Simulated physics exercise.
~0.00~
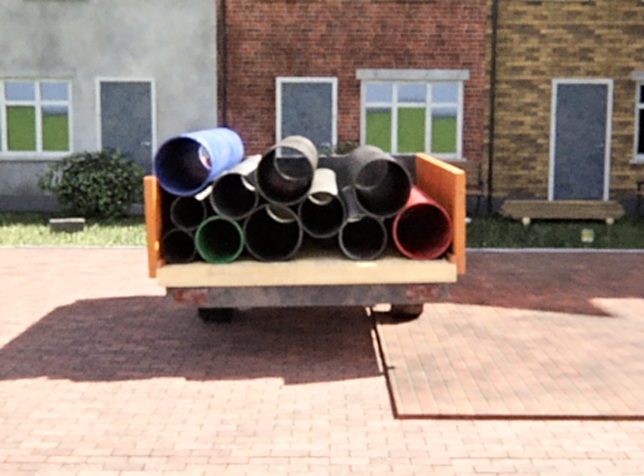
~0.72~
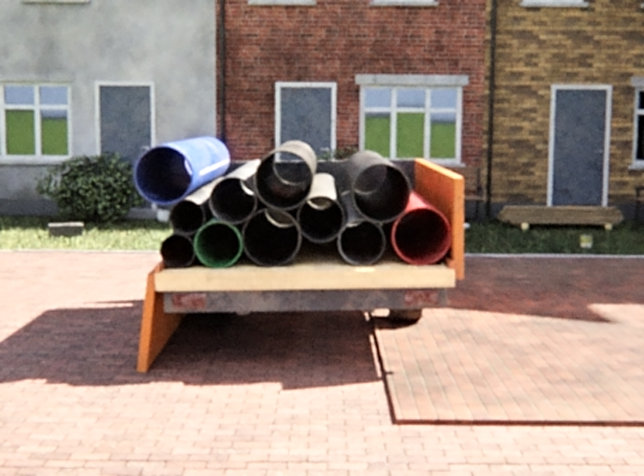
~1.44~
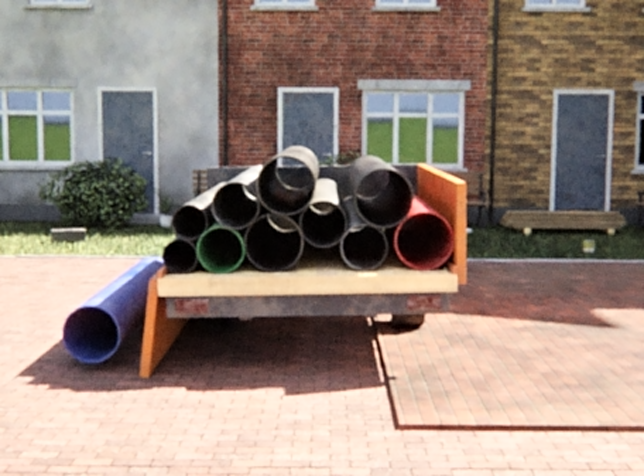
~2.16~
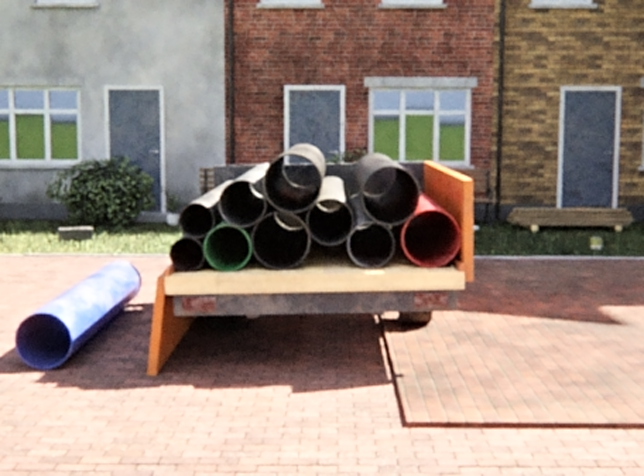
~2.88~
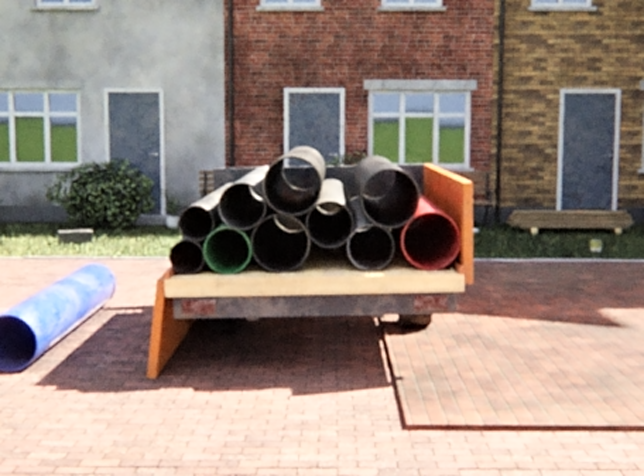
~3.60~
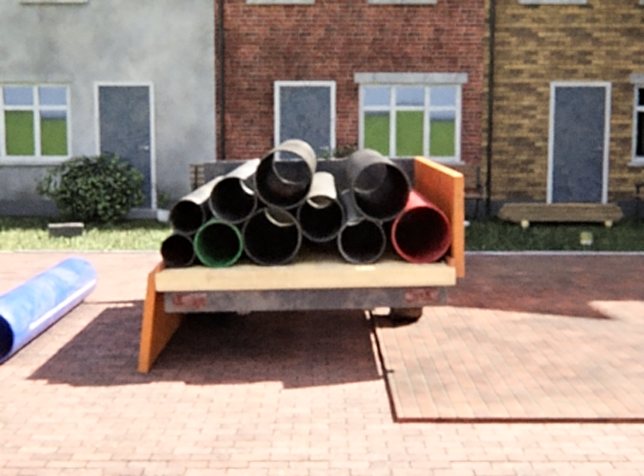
A stack of hollow plastic pipes, mostly black, lies end-on on a low trailer seen from behind, parked on brick paving before a row of grey, red and yellowish-brown houses. A blue pipe sits on top at the left, a green one lies low on the left and a red one at the right, between orange sides. The left side drops down, and the blue pipe shifts left over the edge. It falls to the paving and rolls away leftward, ending partly out of view. The other pipes stay stacked on the deck as the view sways slightly.
